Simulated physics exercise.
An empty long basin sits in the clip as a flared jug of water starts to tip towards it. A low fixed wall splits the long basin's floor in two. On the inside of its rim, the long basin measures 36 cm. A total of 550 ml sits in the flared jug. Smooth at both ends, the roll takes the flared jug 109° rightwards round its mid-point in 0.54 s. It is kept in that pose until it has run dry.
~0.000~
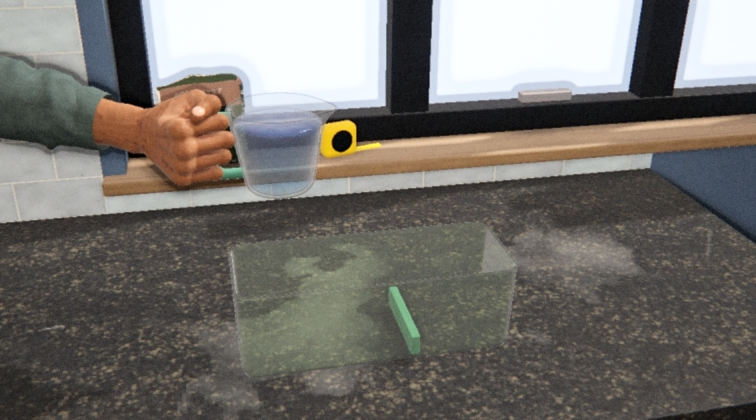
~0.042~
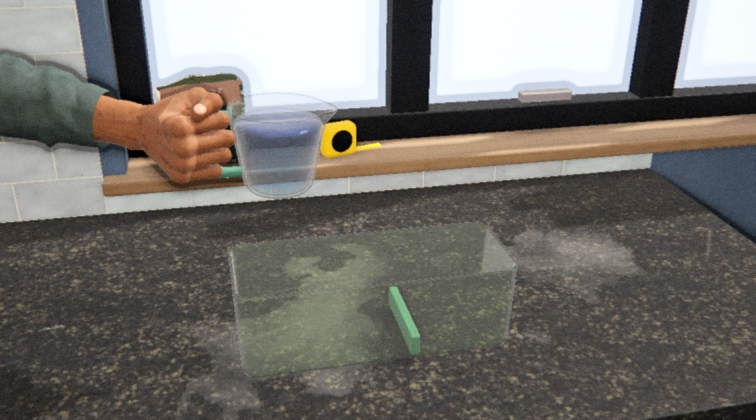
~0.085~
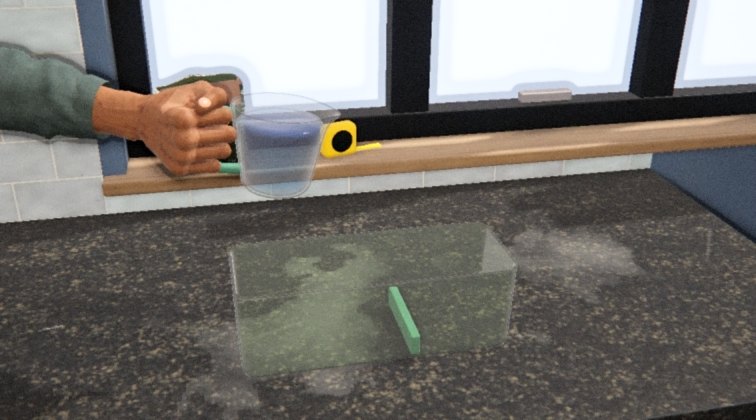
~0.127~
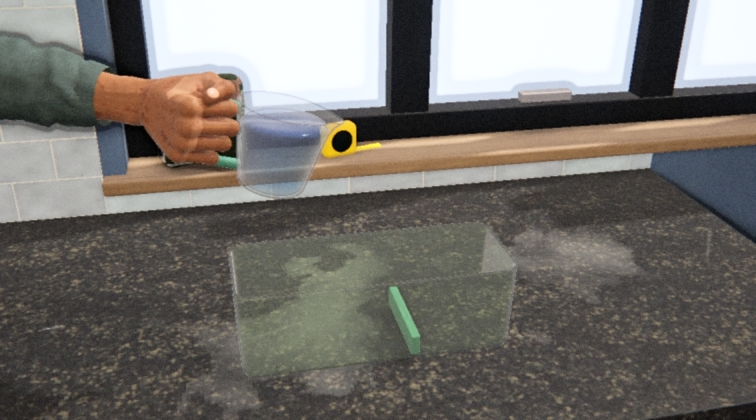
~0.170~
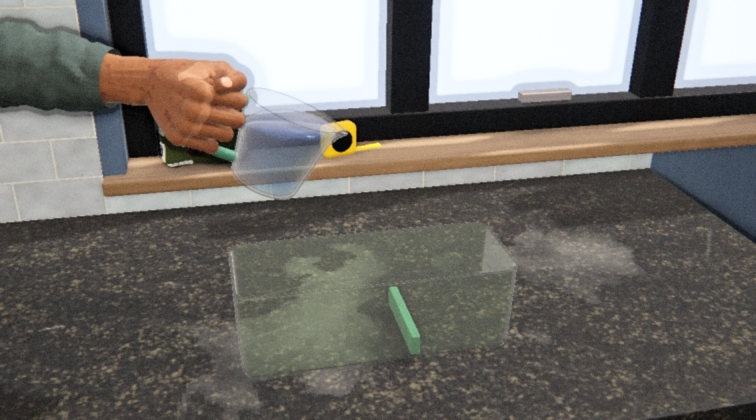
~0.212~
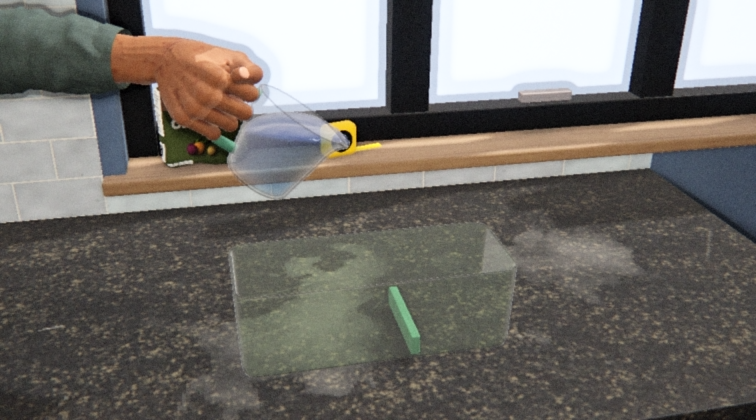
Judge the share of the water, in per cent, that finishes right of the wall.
18 percent, roughly.
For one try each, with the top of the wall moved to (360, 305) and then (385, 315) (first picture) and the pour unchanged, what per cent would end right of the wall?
75 per cent first, 35 per cent second.
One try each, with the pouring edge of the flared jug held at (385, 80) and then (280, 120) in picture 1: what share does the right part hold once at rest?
In turn about 65 and 20 per cent.
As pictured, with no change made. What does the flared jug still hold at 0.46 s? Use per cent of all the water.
Some 34 % of it is still there.
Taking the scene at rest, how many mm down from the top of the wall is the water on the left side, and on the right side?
Close to 14 mm left and close to 22 mm right.
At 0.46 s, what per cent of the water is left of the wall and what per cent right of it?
Left side near 26, right side near 2.
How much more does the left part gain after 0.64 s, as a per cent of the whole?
Change: Approx. 0 %.
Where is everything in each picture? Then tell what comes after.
The first picture shows tilt 0°; pouring edge (336, 105); surface from (232, 122) to (322, 117); the long basin's rim runs from (232, 273) to (501, 245); the wall's top is at (404, 311).
The second picture shows tilt 2°; pouring edge (338, 107); surface from (233, 122) to (322, 118).
The third picture shows tilt 7°; pouring edge (341, 112); surface from (235, 120) to (324, 119).
The fourth picture shows tilt 14°; pouring edge (344, 120); surface from (239, 120) to (328, 121).
The fifth picture shows tilt 25°; pouring edge (347, 132); surface from (243, 123) to (337, 125).
The sixth picture shows tilt 36°; pouring edge (348, 145); surface from (239, 133) to (339, 134); 2 per cent is over the edge.
After 0.46 s the tilt is 103° and 34 per cent is still to pour, 25 is left of the wall and 2 right of it.
After 0.64 s the tilt is 109° and 3 per cent is still to pour, 76 is left of the wall and 10 right of it.
After 0.83 s the tilt is 109° and 0 per cent is still to pour, 75 is left of the wall and 16 right of it.
After 1.04 s the tilt is 109° and 0 per cent is still to pour, 76 is left of the wall and 18 right of it.
In the end 76 per cent lies left of the wall, 18 right of it and 6 outside.
